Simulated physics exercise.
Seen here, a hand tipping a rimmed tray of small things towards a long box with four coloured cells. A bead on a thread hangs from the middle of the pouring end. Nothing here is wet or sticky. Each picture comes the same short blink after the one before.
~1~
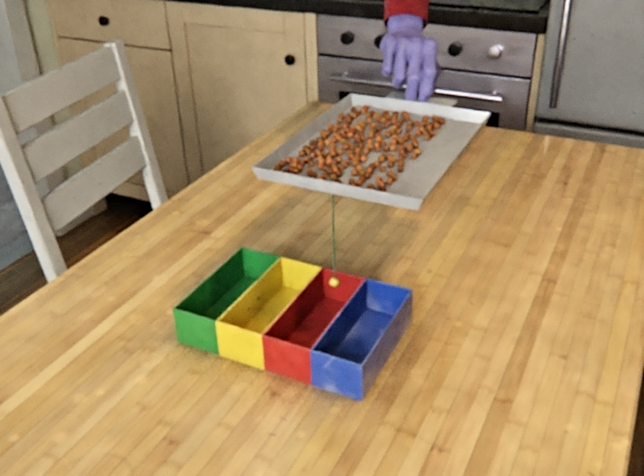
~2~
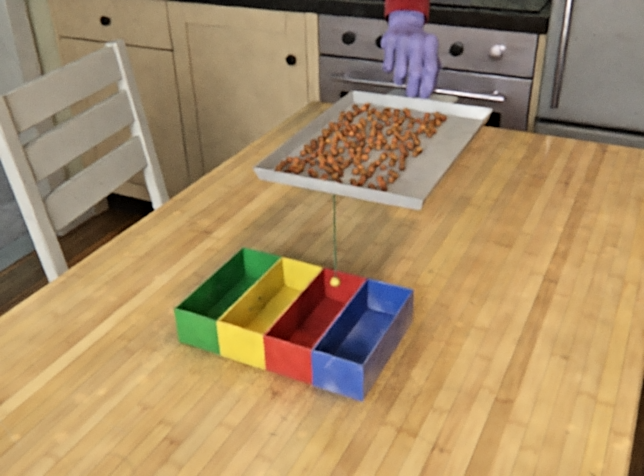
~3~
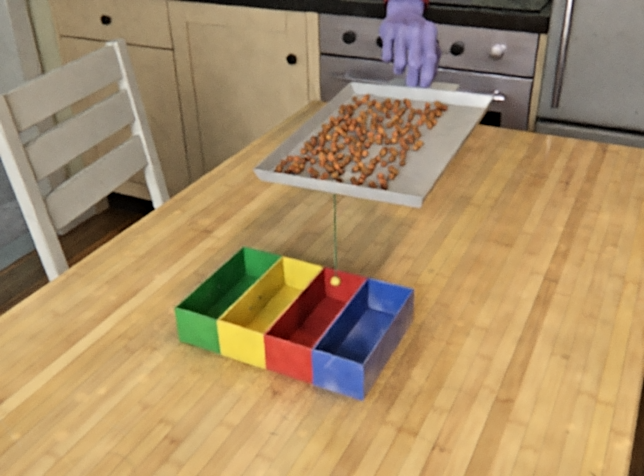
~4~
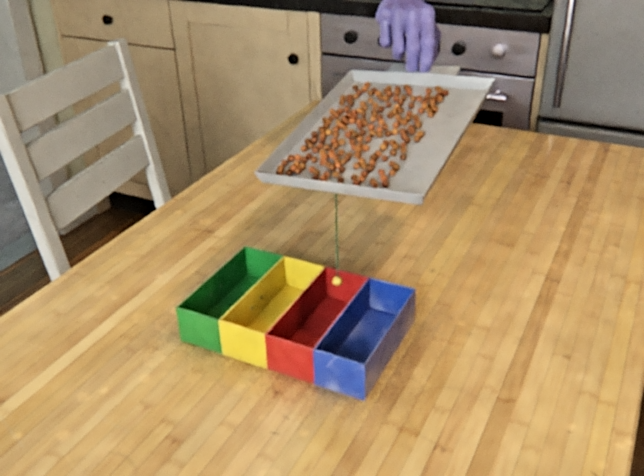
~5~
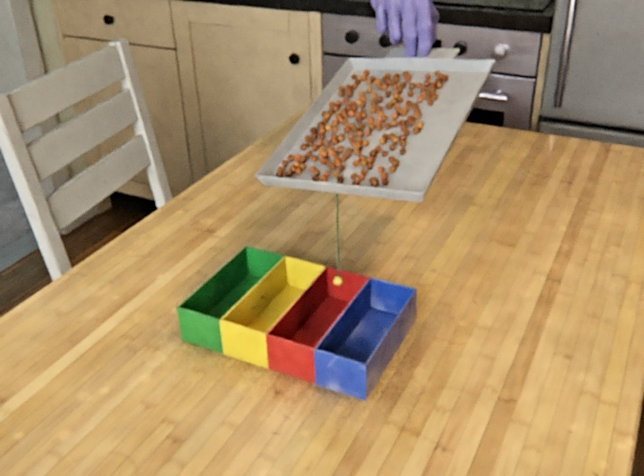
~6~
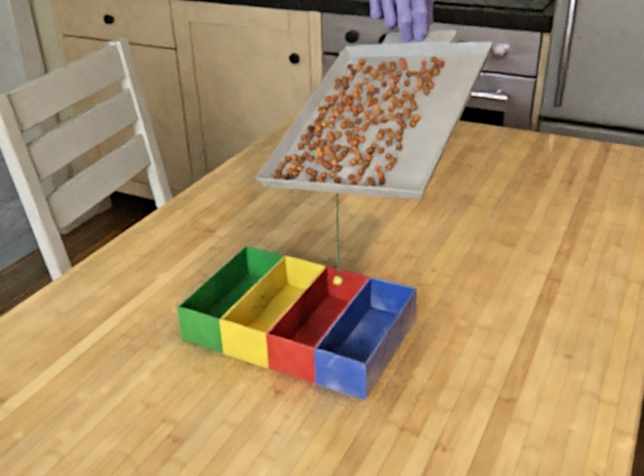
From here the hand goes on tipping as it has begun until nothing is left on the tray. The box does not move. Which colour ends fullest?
It favours the yellow compartment.
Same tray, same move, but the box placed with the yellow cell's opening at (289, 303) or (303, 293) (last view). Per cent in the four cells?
Near 90 % and 90 %.
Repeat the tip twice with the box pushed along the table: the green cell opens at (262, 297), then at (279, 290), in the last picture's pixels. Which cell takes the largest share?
One: The green cell. Two: The green cell.
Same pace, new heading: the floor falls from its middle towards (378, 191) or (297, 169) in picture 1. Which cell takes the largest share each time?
One: That blue cell. Two: The yellow one.
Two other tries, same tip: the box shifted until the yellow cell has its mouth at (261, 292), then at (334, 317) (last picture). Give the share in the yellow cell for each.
First some 70, then 0 per cent.
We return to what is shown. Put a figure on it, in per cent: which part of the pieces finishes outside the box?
Close to 0 per cent.
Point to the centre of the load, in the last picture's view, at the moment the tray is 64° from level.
Close to (291, 178).
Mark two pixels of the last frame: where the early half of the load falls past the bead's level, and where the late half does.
Early half (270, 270), late half (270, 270).
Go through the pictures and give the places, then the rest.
In the first picture, corners of the pouring end near (258, 166) and (419, 197), level; middle of the load near (361, 146), cereal balls; bead on its thread near (334, 282); green cell near (196, 328); yellow cell near (240, 342); red cell near (287, 356); blue cell near (336, 372).
In the second picture, corners of the pouring end near (259, 167) and (420, 197), level; middle of the load near (362, 144).
In the third picture, corners of the pouring end near (259, 168) and (420, 195), tipped barely, lowest at the left corner; middle of the load near (362, 139).
In the fourth picture, corners of the pouring end near (260, 171) and (420, 192), tipped a little, lowest at the left corner; middle of the load near (363, 133).
In the fifth picture, corners of the pouring end near (261, 173) and (420, 190), tipped clearly, lowest at the left corner; middle of the load near (362, 126).
In the sixth picture, corners of the pouring end near (261, 176) and (419, 188), tipped clearly, lowest at the left corner; middle of the load near (358, 121); green cell near (200, 326); yellow cell near (244, 340); red cell near (291, 355); blue cell near (340, 371).
Shortly afterwards, tray tipped steeply; the bulk on the tray; only a few in the green cell; near a quarter falling or outside the box.
Next, tray tipped past a quarter turn; a little on the tray; near half in the yellow cell; near a quarter in the green cell; a little in the red cell; a little falling or outside the box.
Some moments later, tray tipped past a quarter turn; near two thirds in the yellow cell; near a quarter in the green cell; a little in the red cell; only a few falling or outside the box.
In the end, tray tipped past a quarter turn; near two thirds in the yellow cell; near a quarter in the green cell; a little in the red cell; none at all in the blue cell; only a few outside the box.
